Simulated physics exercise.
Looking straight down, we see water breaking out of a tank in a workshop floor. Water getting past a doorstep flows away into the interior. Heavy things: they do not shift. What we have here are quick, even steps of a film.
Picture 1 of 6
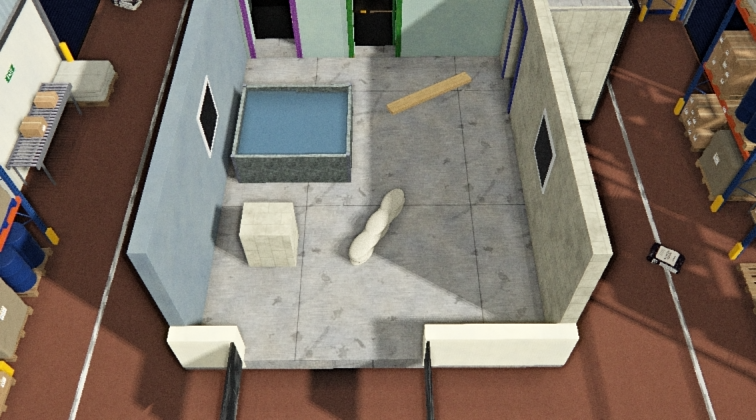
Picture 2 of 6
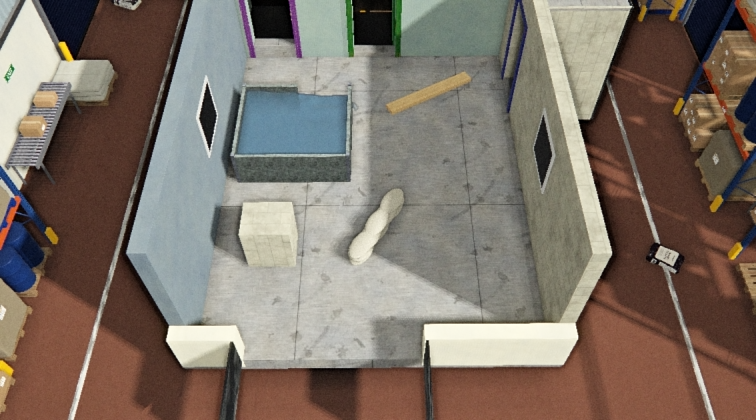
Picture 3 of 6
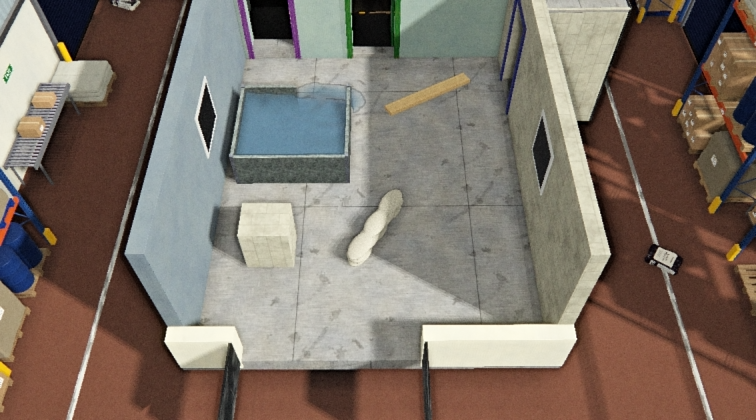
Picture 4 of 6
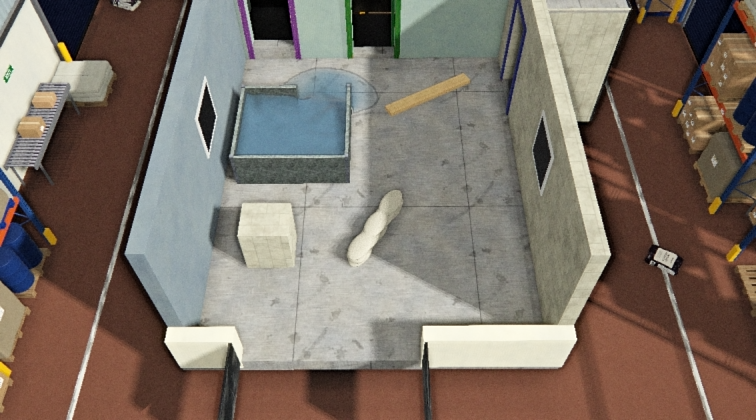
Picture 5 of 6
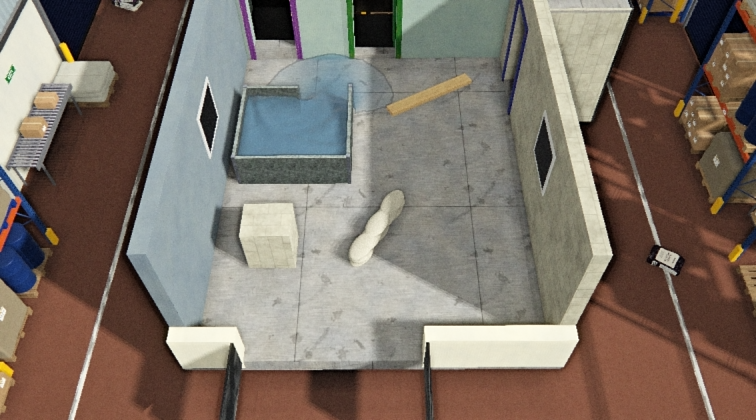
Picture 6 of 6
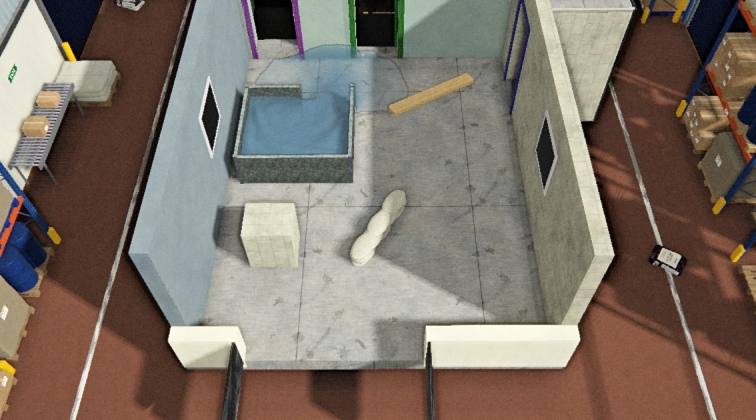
Water sat still in a square tank in a walled workshop, then broke out through a gap on its far side and spread across the grey floor toward the back doorways and wooden beam.
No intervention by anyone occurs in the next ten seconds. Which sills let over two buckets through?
In order: The blue door will go over two buckets. The green door will go over two buckets. The purple door will keep to two buckets.
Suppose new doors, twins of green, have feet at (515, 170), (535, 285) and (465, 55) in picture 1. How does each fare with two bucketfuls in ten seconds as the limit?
First ends up below, second ends up below, third ends up above.
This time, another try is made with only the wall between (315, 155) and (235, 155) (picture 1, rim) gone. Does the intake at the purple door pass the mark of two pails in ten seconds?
I reckon the purple door remains short of it.
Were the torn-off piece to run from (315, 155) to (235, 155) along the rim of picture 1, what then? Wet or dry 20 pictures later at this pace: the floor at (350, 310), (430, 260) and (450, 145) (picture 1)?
Taken one by one: Sodden, then unaffected, then sodden.
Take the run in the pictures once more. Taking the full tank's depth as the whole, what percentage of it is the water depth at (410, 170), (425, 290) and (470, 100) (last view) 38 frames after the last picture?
Going in order, that's 2, 2 and 8 %.
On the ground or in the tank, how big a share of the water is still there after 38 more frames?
Roughly 86 out of every hundred parts.
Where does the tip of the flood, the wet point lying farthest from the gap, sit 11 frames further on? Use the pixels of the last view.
I'd say near (496, 62).
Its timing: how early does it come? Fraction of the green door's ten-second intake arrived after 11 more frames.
It would be roughly 45 percent of the ten-second total.
A moment on, water covers 15 % of the floor; the blue door not reached, the green door over two buckets in, the purple door wet at the sill, nothing in.
Next, water covers 20 % of the floor; the blue door wet at the sill, nothing in, the green door far over two buckets in, the purple door wet at the sill, nothing in.
Then, water covers 35 % of the floor; the blue door under two buckets in, the green door far over two buckets in, the purple door wet at the sill, nothing in.
Later, water covers 70 % of the floor; the blue door far over two buckets in, the green door far over two buckets in, the purple door wet at the sill, nothing in.
In the end, water covers 95 % of the floor; the blue door far over two buckets in, the green door far over two buckets in, the purple door wet at the sill, nothing in.
